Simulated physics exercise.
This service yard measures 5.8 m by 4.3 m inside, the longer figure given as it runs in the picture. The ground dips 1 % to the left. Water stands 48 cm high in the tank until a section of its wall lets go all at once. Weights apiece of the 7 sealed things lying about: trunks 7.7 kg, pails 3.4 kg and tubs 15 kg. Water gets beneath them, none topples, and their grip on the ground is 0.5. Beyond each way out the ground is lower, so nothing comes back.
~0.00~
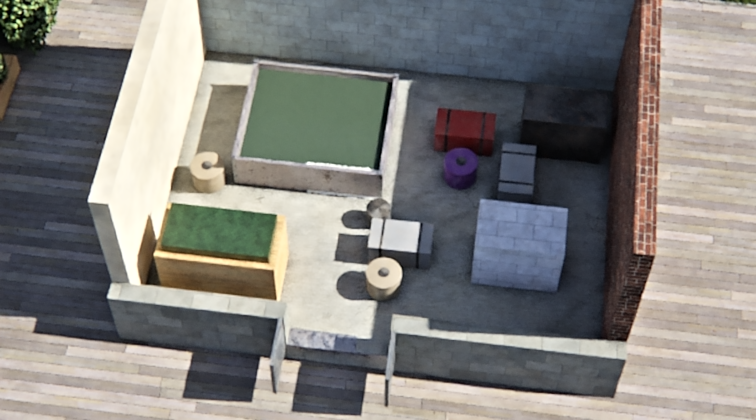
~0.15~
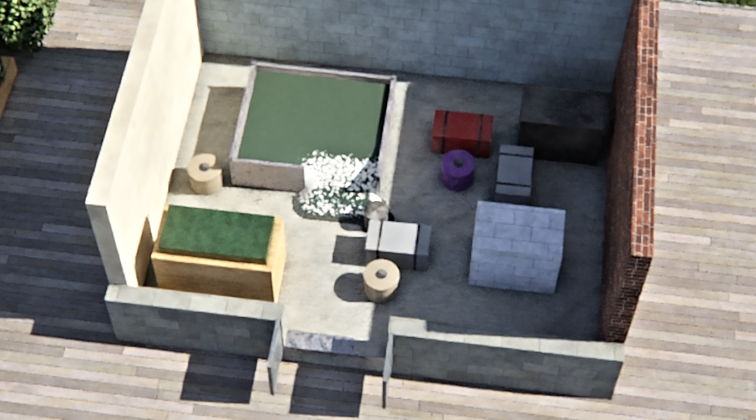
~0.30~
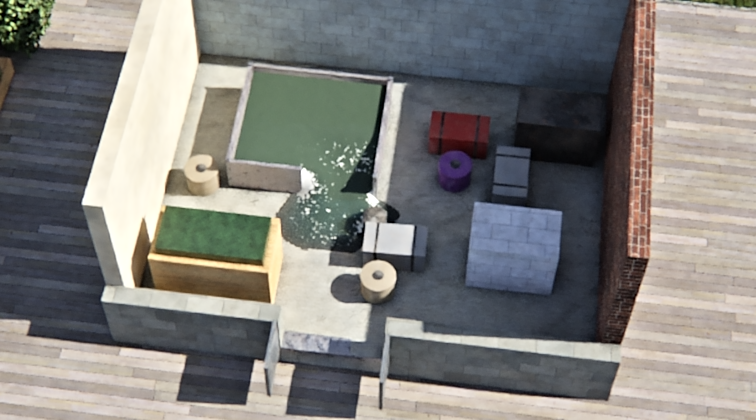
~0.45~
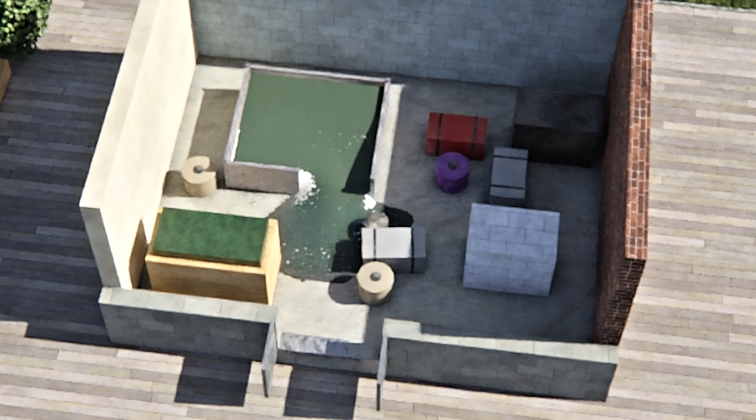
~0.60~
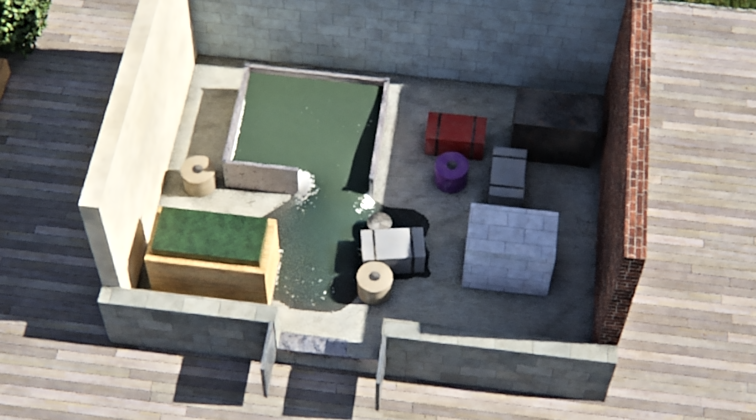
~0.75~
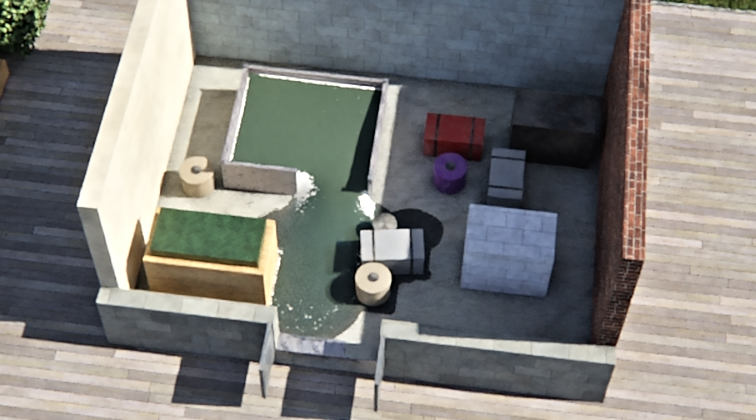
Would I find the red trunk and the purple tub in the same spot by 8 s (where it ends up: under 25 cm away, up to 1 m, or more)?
The red trunk holds its place; the purple tub holds its place.
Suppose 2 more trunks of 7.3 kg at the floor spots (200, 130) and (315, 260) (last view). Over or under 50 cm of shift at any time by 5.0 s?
In that order: Less, past it.
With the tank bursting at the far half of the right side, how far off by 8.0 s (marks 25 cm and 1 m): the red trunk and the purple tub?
In that case the red trunk gets carried off, the purple tub is nudged along.
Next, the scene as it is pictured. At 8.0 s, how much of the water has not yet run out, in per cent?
Some 54 per cent remains.
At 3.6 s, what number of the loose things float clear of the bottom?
At that moment 1.
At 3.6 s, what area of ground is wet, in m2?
About 14 m2.
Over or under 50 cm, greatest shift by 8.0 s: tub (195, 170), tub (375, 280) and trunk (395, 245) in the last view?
In that order: Short of it, past it, past it.
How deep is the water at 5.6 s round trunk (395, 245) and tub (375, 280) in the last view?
About 7 and 7 cm.
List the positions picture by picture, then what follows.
In the first frame, the red trunk at (466, 124) rests on the ground; the purple tub at (461, 161) rests on the ground; water covers 2.9 m2; 0 of 7 have shifted.
In the second frame, the red trunk at (463, 125) rests on the ground; the purple tub at (459, 163), on the bottom; 3.4 m2 under water; 0 of 7 have shifted.
In the third frame, the red trunk at (460, 127), on the bottom; the purple tub at (456, 164) rests on the ground; water covers 3.9 m2; 1 of 7 have shifted.
In the fourth frame, the red trunk at (458, 128), on the bottom; the purple tub at (453, 166), on the bottom; 4.7 m2 under water; 1 of 7 have shifted.
In the fifth frame, the red trunk at (457, 128) rests on the ground; the purple tub at (452, 165) rests on the ground; water covers 5.4 m2; 2 of 7 have shifted.
In the sixth frame, the red trunk at (455, 129), on the bottom; the purple tub at (451, 166), on the bottom; 6.1 m2 under water; 2 of 7 have shifted.
After 1.6 s the red trunk is near (455, 129), 0.0 m from its start, aground; the purple tub is near (451, 166), 0.0 m from its start, aground; 0 of 7 are out; 1 afloat.
After 3.6 s the red trunk is near (455, 129), 0.0 m from its start, aground; the purple tub is near (451, 166), 0.0 m from its start, aground; 0 of 7 are out; 1 afloat.
After 5.6 s the red trunk is near (455, 129), 0.0 m from its start, aground; the purple tub is near (451, 166), 0.0 m from its start, aground; 0 of 7 are out; 1 afloat.
After 8.0 s the red trunk is near (455, 129), 0.0 m from its start, aground; the purple tub is near (451, 166), 0.0 m from its start, aground; 0 of 7 are out; 2 afloat.
